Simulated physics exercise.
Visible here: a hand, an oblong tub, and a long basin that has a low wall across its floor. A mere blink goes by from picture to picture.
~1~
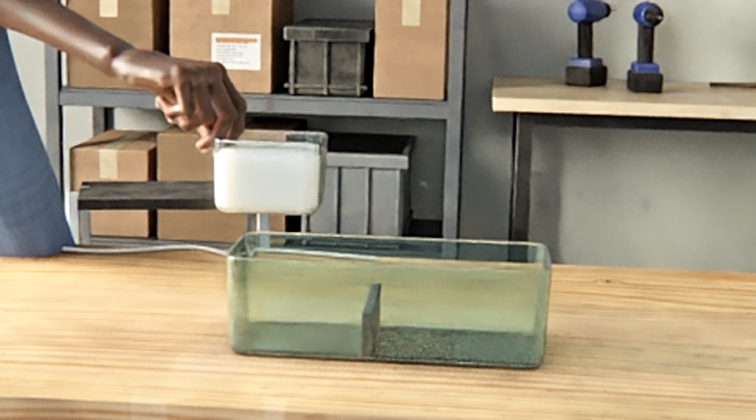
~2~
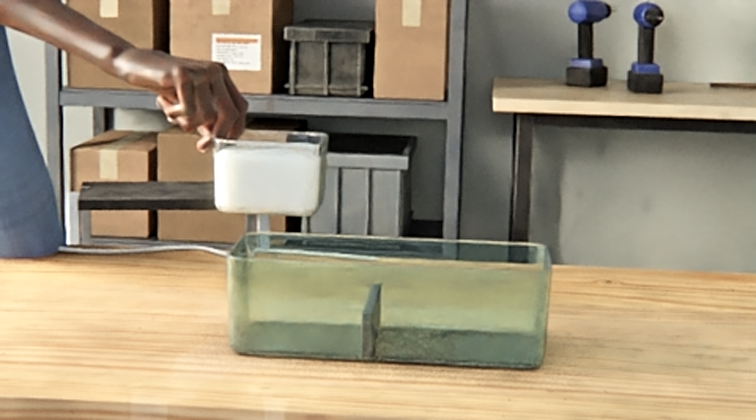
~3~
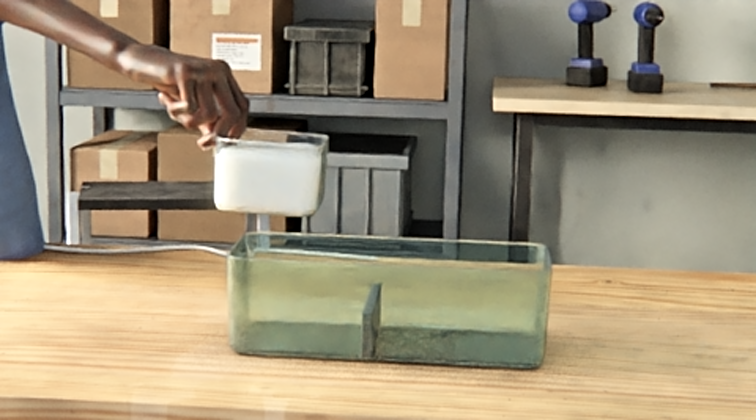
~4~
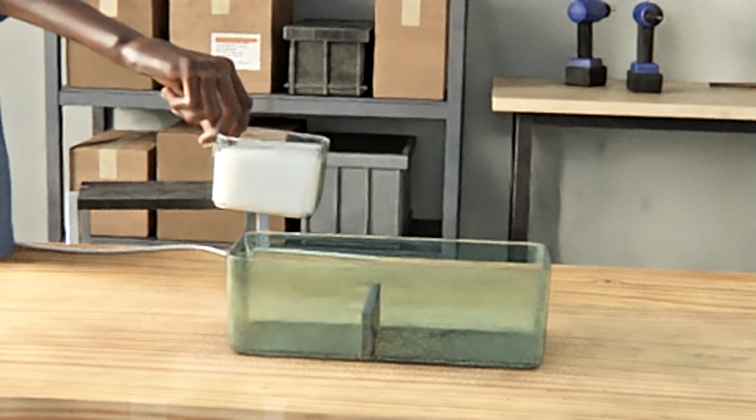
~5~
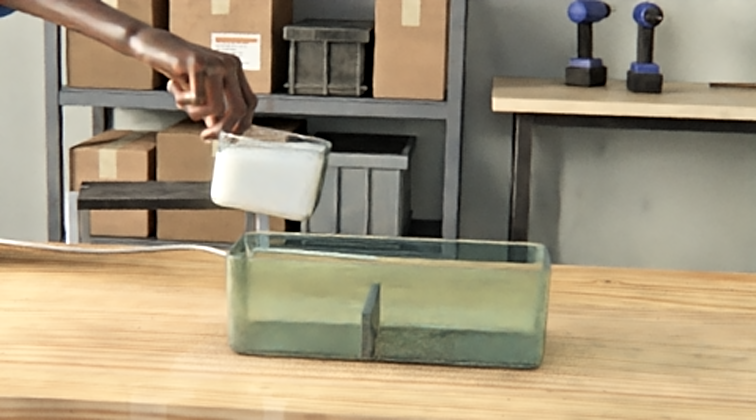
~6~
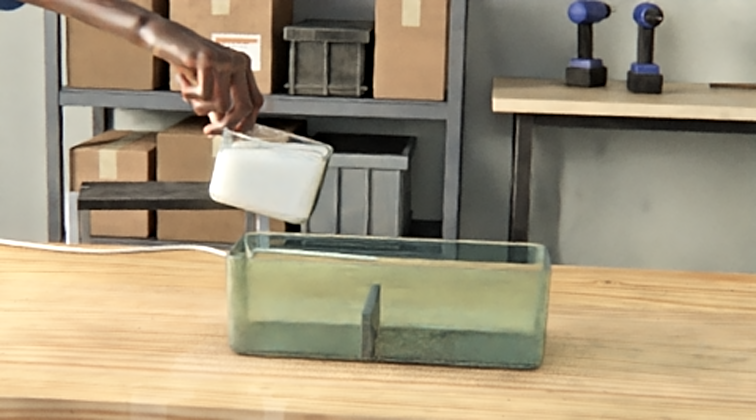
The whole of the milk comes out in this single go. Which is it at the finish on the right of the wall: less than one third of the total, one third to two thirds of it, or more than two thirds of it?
At the finish the right of the wall has one third to two thirds of the total.
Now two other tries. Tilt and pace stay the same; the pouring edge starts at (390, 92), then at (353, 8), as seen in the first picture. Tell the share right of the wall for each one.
It comes to 95 % the first time and 90 % the second.
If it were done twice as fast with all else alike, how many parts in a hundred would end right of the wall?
About 35 in a hundred.
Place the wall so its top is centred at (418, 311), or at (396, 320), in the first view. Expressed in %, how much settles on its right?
5 per cent first, then 25 per cent.
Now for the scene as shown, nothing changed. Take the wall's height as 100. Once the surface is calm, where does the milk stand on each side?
Left part: 30 per cent, right part: 30 per cent.
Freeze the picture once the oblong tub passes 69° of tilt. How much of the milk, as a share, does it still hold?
Around 50 in a hundred has not poured out yet.
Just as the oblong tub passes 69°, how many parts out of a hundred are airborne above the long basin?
Share: Approx. 20 %.
A moment on, the oblong tub is tipped part way and 52 per cent is still to pour, 4 is left of the wall and 22 right of it.
Next, the oblong tub is tipped right over and 8 per cent is still to pour, 30 is left of the wall and 58 right of it.
Then the oblong tub is tipped right over and 0 per cent is still to pour, 42 is left of the wall and 58 right of it.
Later the oblong tub is tipped right over and 0 per cent is still to pour, 42 is left of the wall and 58 right of it.
At rest 42 per cent lies left of the wall, 58 right of it and 0 outside.
